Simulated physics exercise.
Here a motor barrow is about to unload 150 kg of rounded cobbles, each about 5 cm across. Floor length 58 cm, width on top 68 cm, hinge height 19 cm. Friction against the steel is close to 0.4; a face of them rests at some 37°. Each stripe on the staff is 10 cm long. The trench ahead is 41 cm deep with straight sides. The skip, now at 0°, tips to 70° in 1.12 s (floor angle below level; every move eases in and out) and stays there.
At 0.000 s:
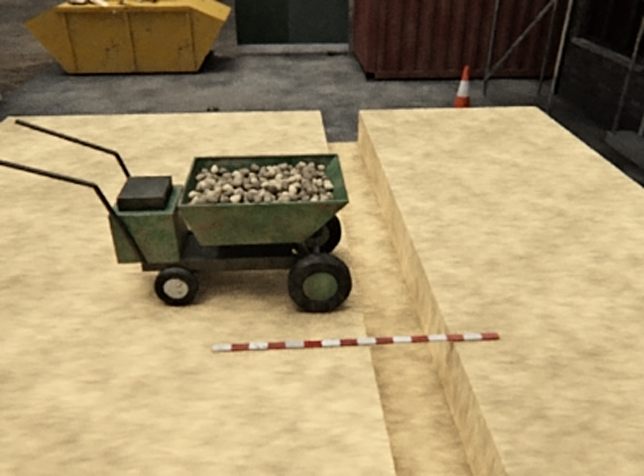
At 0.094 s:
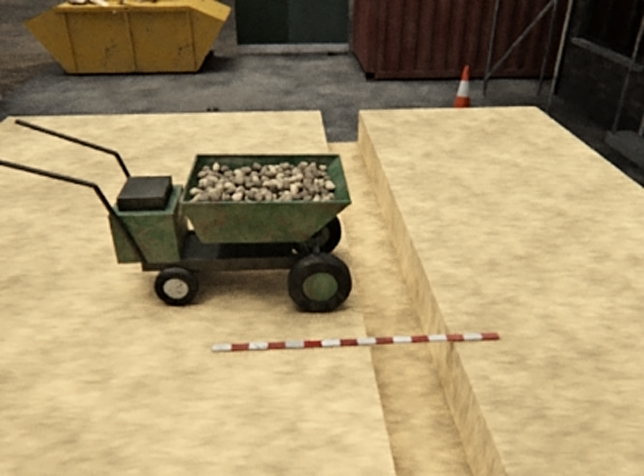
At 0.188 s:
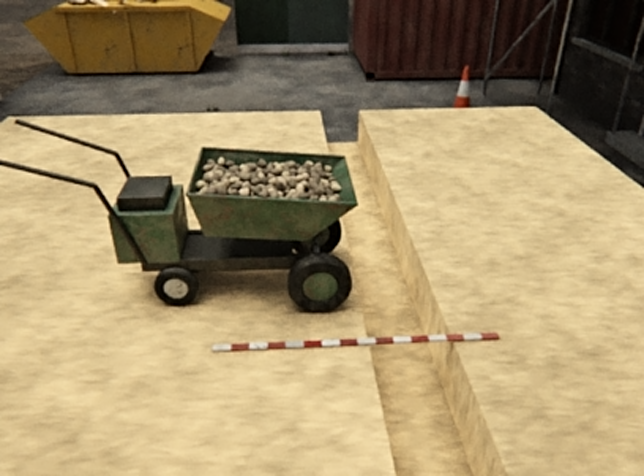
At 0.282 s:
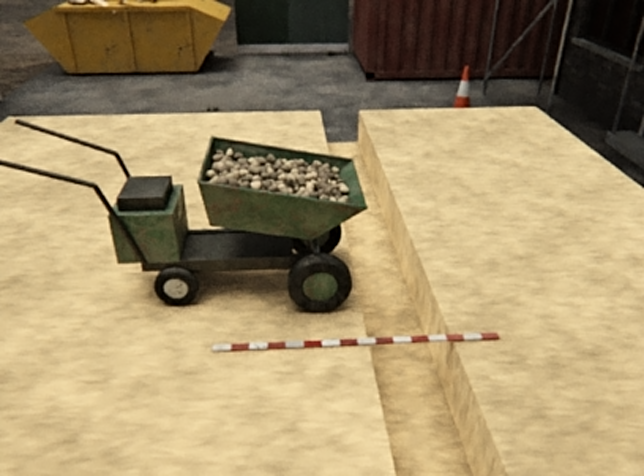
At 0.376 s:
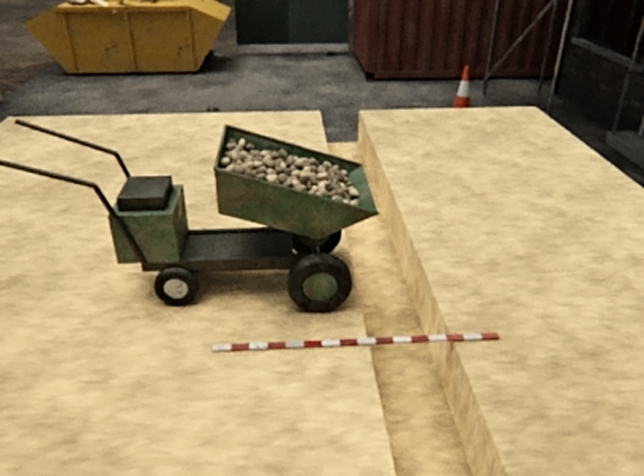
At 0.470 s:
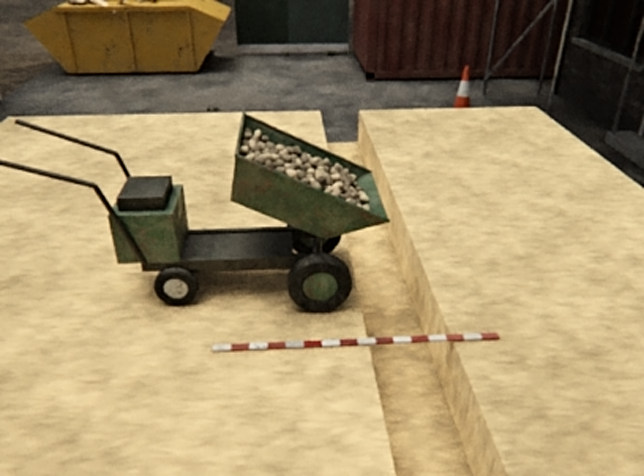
The footage shows a green motor barrow loaded with rounded cobbles standing beside a straight-sided trench, a red-and-white staff lying nearby, as its skip gradually tilts toward the right, the rear rising while the wheels stay in place.
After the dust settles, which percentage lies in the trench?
Some 38 per cent of it.
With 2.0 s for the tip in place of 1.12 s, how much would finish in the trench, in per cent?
Then about 45 per cent.
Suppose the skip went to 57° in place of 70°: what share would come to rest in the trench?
It would be near 40 per cent.
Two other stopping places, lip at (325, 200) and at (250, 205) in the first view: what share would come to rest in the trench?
First some 65, then 85 per cent.
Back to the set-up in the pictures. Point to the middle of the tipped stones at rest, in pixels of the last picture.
Near (447, 272).
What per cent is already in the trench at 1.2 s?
Some 10 per cent.
After 0.8 s the floor is at 59°; 100 % in the skip; the foremost stones are at (407, 229).
After 1.2 s the floor is at 70°; 52 % in the skip, 12 % in the trench, 36 % past the trench; the foremost stones are at (487, 272).
After 1.6 s the floor is at 70°; 16 % in the skip, 22 % in the trench, 62 % past the trench; the foremost stones are at (567, 269).
After 3.5 s the floor is at 70°; 0 % in the skip, 38 % in the trench, 62 % past the trench; the foremost stones are at (625, 263).
